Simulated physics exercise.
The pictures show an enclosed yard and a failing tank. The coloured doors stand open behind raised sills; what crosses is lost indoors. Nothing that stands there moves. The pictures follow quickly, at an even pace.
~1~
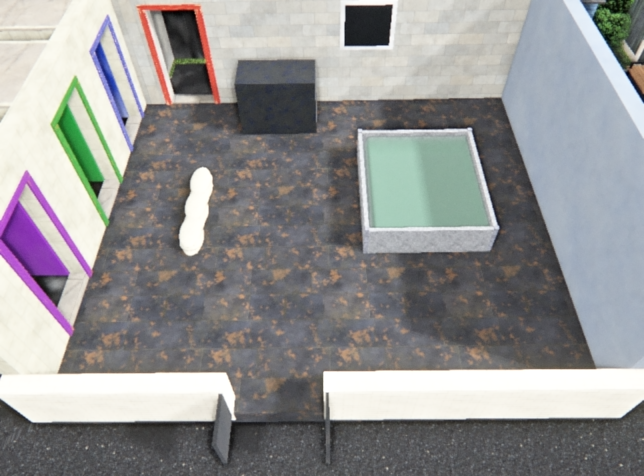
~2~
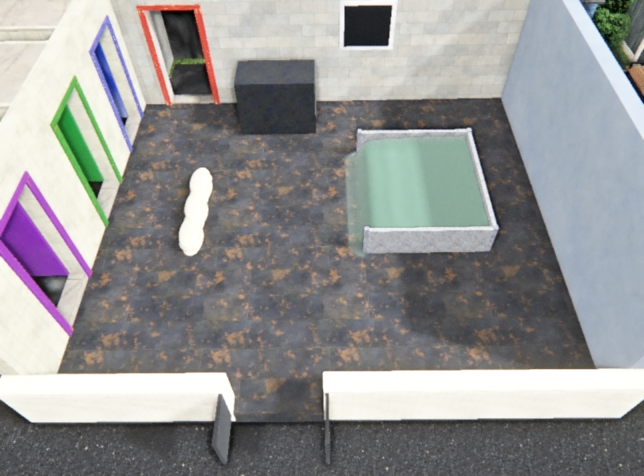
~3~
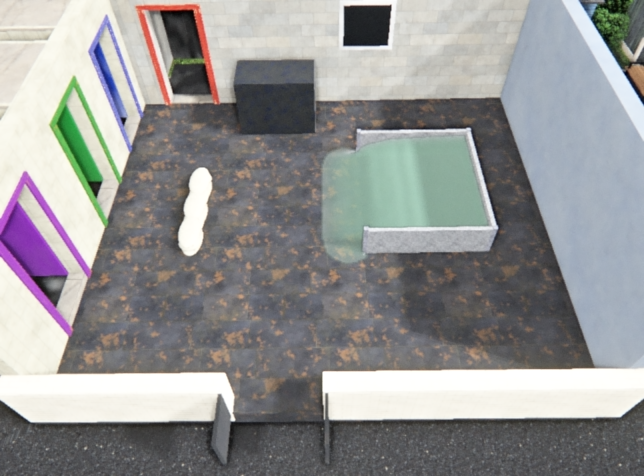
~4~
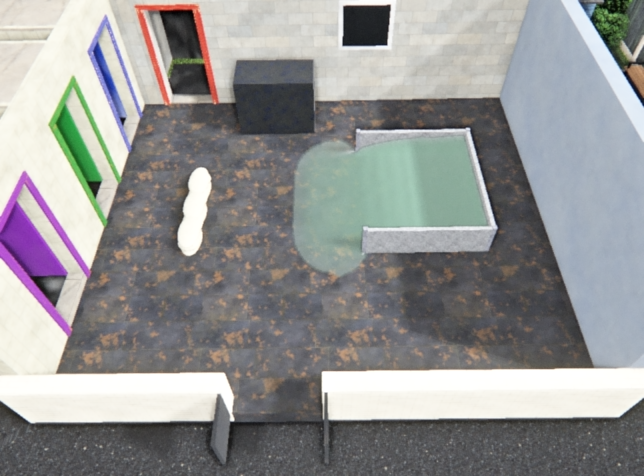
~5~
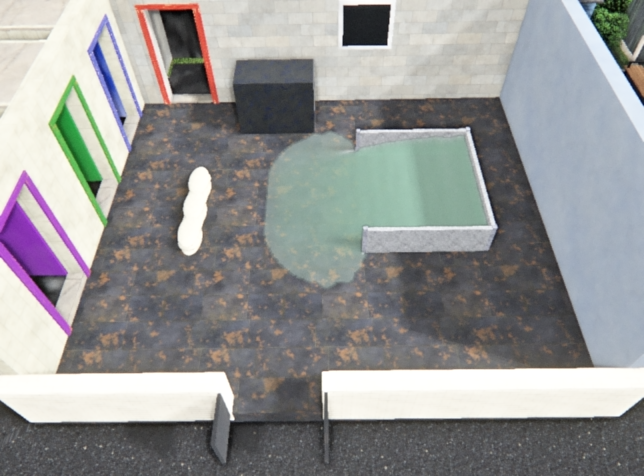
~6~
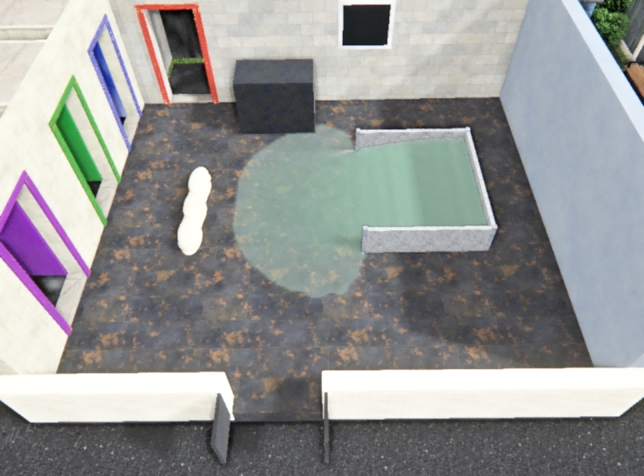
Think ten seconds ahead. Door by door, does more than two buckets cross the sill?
One by one: The red door lets in a lot; the green door admits no more than that; the purple door admits no more than that; the blue door lets in a lot.
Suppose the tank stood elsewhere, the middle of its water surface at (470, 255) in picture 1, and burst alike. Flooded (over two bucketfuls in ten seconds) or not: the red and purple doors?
My reading: Red lets more in, purple takes more.
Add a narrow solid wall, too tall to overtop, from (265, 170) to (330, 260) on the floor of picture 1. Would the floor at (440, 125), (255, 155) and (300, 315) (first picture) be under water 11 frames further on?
One after the other: Not flooded, awash, wet.
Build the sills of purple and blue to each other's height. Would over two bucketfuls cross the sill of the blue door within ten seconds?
My reading: The blue one lets more in.
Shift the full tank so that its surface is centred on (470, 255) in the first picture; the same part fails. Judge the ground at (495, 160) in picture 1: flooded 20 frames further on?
At that place: Dry.
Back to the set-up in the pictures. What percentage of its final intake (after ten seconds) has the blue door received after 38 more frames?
Near 90 in a hundred.
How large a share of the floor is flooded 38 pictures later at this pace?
Some 60 per cent.
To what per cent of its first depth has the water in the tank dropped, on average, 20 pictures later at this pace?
Roughly 18 per cent.
A moment on, water covers 25 % of the floor; the red door not reached, the green door not reached, the purple door not reached, the blue door not reached.
Next, water covers 40 % of the floor; the red door not reached, the green door not reached, the purple door wet at the sill, nothing in, the blue door wet at the sill, nothing in.
Then, water covers 45 % of the floor; the red door under two buckets in, the green door wet at the sill, nothing in, the purple door wet at the sill, nothing in, the blue door over two buckets in.
Later, water covers 60 % of the floor; the red door far over two buckets in, the green door wet at the sill, nothing in, the purple door wet at the sill, nothing in, the blue door far over two buckets in.
In the end, water covers 75 % of the floor; the red door far over two buckets in, the green door wet at the sill, nothing in, the purple door wet at the sill, nothing in, the blue door far over two buckets in.
